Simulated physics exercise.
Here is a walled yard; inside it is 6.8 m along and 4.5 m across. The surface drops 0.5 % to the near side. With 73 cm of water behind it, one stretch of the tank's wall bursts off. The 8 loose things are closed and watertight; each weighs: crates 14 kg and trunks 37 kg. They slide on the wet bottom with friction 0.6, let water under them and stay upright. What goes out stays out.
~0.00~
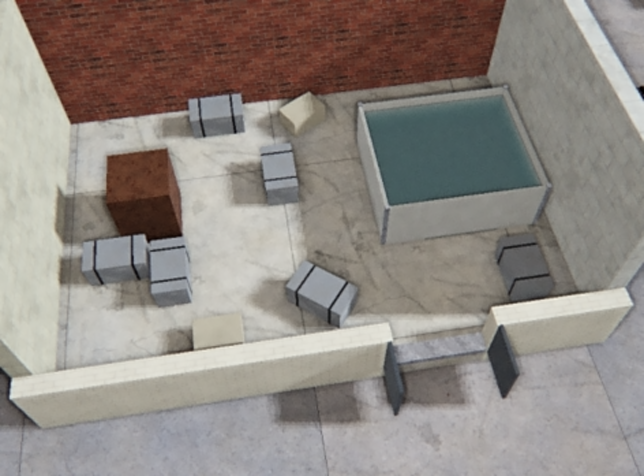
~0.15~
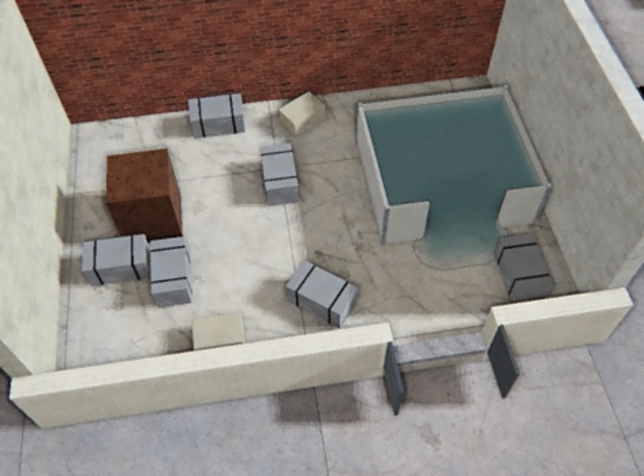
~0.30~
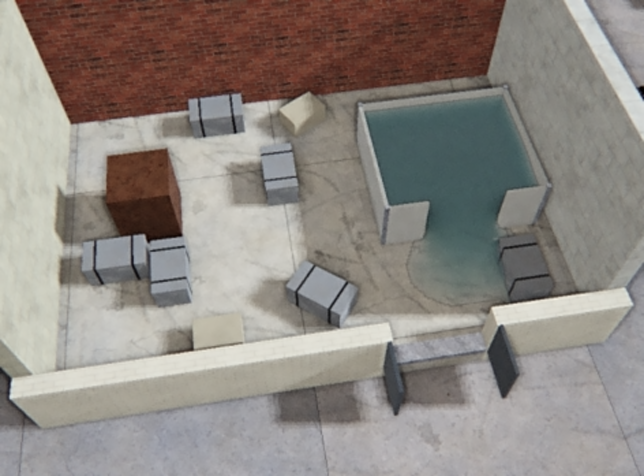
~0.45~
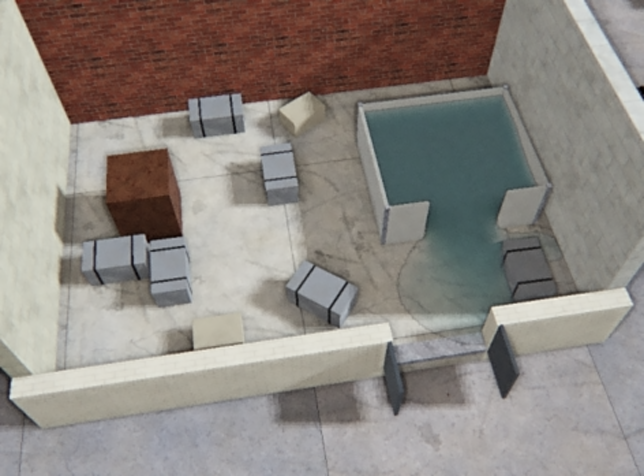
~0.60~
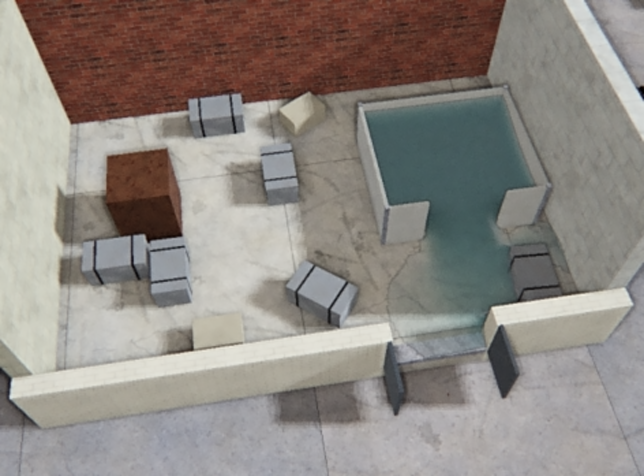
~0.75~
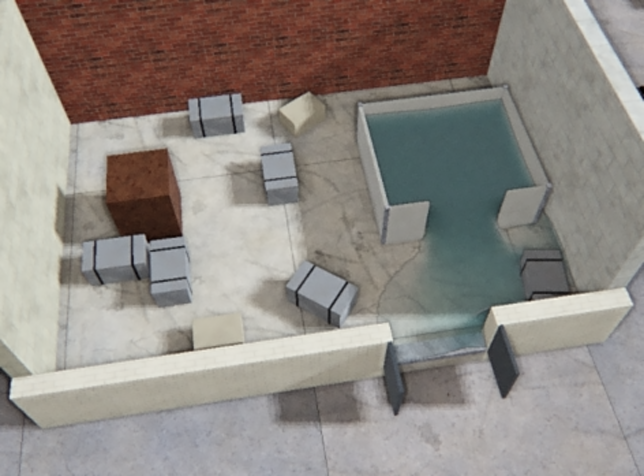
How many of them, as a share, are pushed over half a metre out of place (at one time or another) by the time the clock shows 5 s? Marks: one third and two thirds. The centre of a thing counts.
Share: Under a third.
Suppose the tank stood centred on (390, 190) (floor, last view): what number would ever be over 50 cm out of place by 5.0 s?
Then 1.
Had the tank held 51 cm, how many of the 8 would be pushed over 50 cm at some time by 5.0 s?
In that case 1 of them.
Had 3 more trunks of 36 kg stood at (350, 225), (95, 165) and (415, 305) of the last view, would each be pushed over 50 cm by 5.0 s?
In turn: Less, less, past it.
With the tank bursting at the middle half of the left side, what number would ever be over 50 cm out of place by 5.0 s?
Then 5.
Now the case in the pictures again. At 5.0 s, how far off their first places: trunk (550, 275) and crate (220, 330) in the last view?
In that order: 10 cm, 120 cm.
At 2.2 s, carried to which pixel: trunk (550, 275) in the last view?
Around (530, 235).
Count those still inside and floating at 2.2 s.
1 of them.
After 1.1 s 1 of 8 are over 50 cm from their spots; 1 afloat.
After 2.2 s 0 of 8 are over 50 cm from their spots; 1 afloat.
After 3.5 s 0 of 8 are over 50 cm from their spots; 1 afloat.
After 5.0 s 1 of 8 are over 50 cm from their spots, and 2 have been at some point; 1 afloat.
